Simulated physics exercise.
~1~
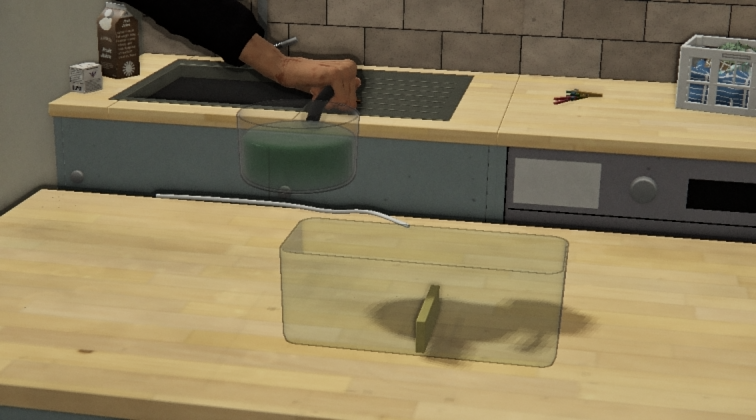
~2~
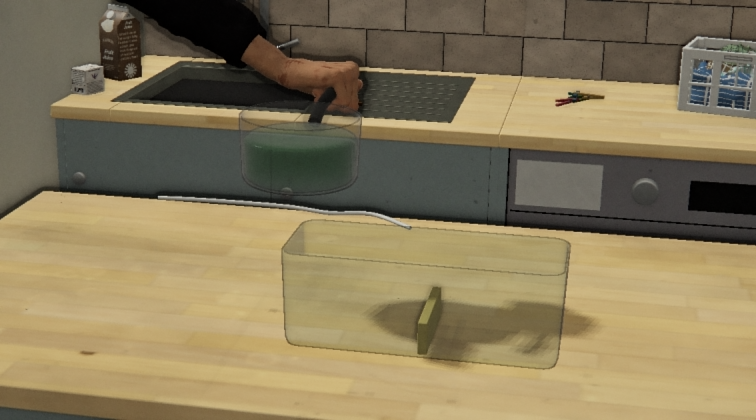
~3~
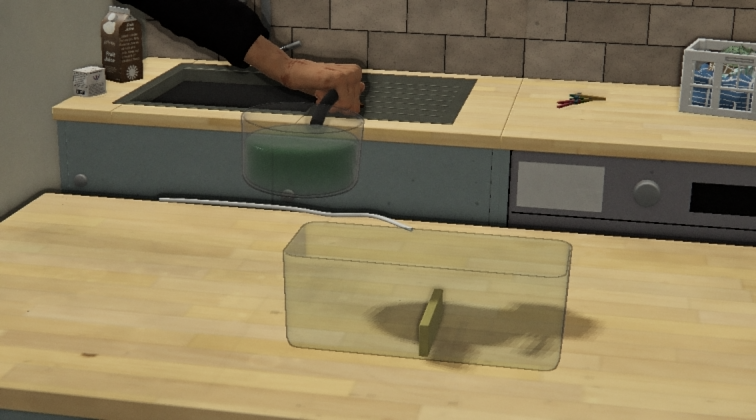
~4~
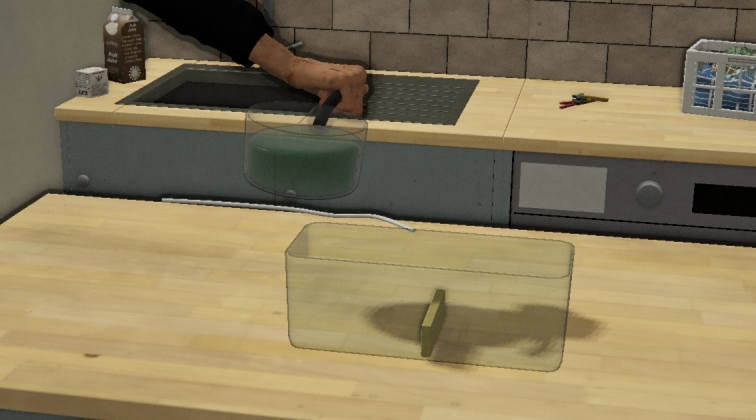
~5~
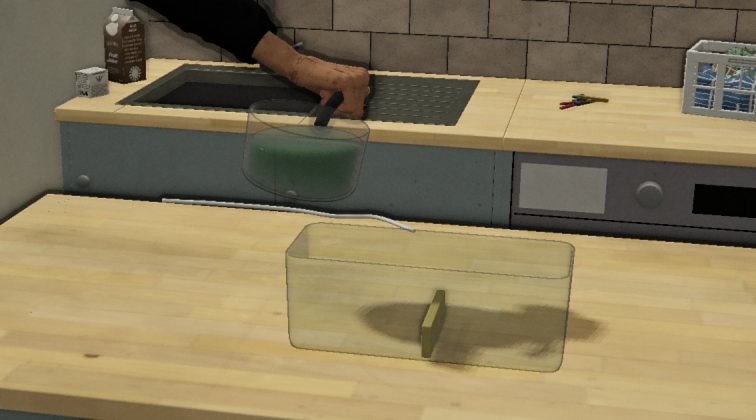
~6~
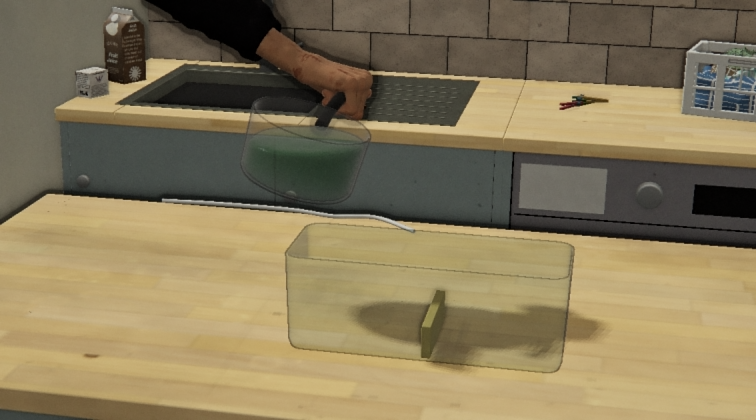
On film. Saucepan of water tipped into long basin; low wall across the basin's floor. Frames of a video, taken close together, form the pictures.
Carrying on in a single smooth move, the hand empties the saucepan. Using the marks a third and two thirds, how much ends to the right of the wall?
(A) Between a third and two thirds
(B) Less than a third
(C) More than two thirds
Option B: Less than a third.
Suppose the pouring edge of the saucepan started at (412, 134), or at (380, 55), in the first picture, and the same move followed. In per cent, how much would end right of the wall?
Roughly 75 % the first time and roughly 60 % the second.
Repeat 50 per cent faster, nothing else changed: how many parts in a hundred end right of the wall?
Near 10 %.
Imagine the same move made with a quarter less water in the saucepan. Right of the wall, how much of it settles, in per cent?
Something like 0 per cent, give or take.
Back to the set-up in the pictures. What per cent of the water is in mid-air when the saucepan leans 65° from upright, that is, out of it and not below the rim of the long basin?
Roughly 25 in a hundred.
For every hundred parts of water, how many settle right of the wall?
10 in a hundred.
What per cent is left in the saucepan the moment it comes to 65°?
Near 70 percent is still in there.
A moment on, the saucepan is tipped part way and 68 per cent is still to pour, 8 is left of the wall and 0 right of it.
Next, the saucepan is tipped on its side and 20 per cent is still to pour, 63 is left of the wall and 7 right of it.
Then the saucepan is tipped on its side and 4 per cent is still to pour, 84 is left of the wall and 8 right of it.
Later the saucepan is tipped on its side and 1 per cent is still to pour, 88 is left of the wall and 10 right of it.
Finally, 89 per cent lies left of the wall, 10 right of it and 1 outside.
